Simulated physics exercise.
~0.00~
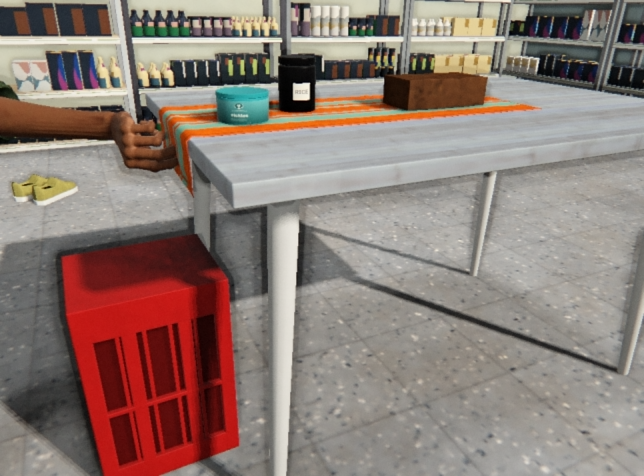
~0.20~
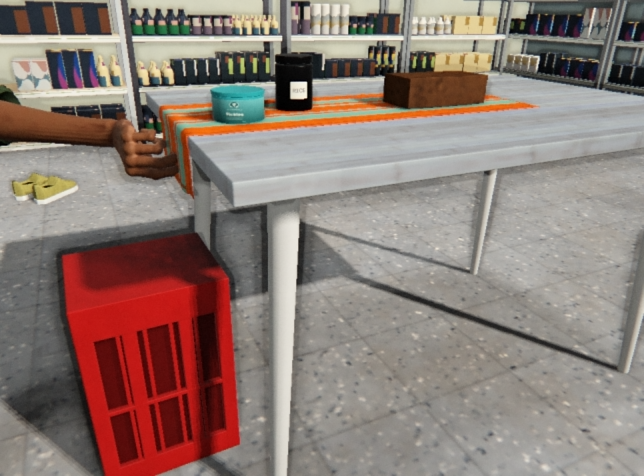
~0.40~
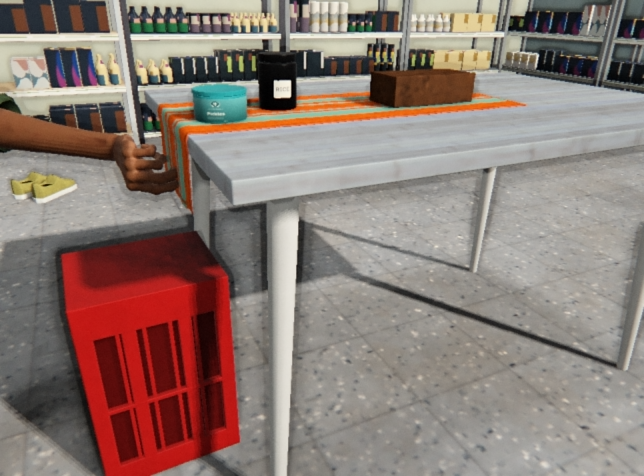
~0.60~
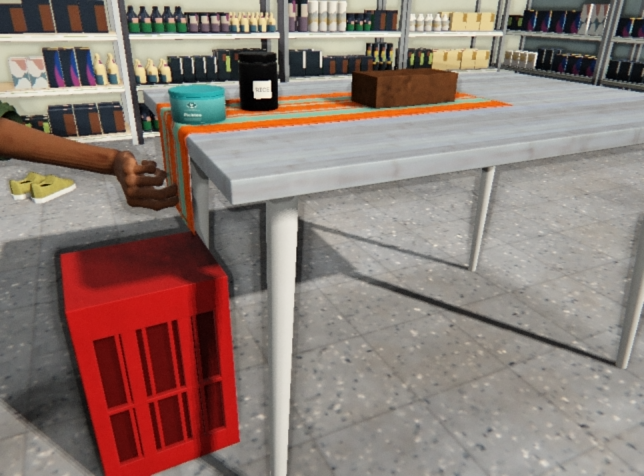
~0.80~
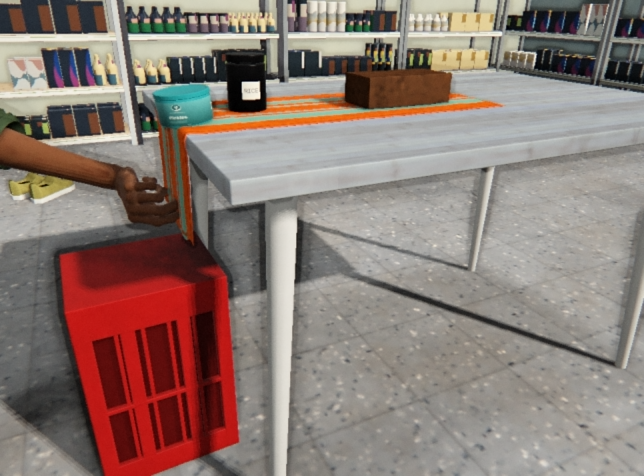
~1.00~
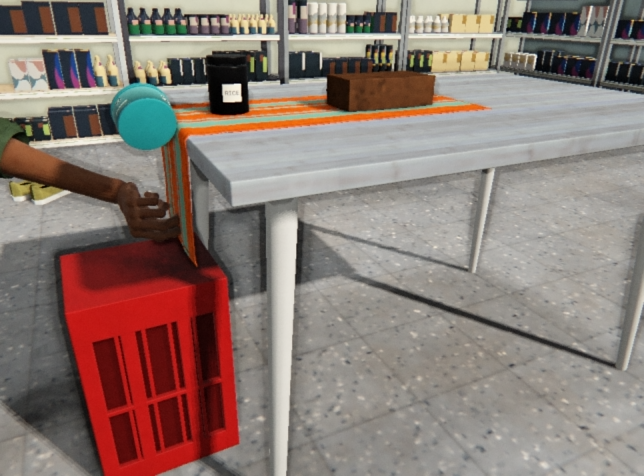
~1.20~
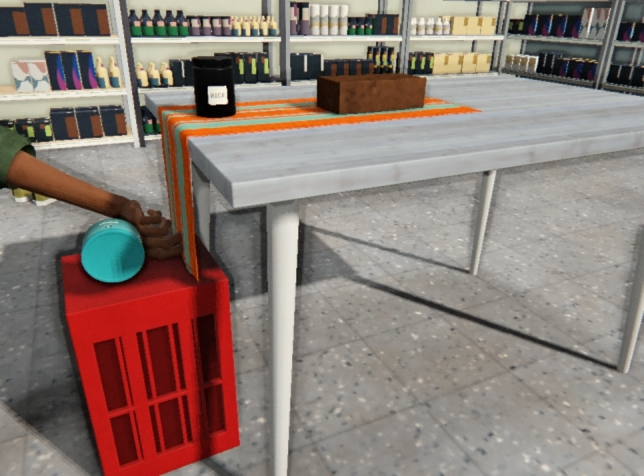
Orange striped cloth being pulled down over a table's end by a hand, carrying jar and brick left as turquoise tub topples off.
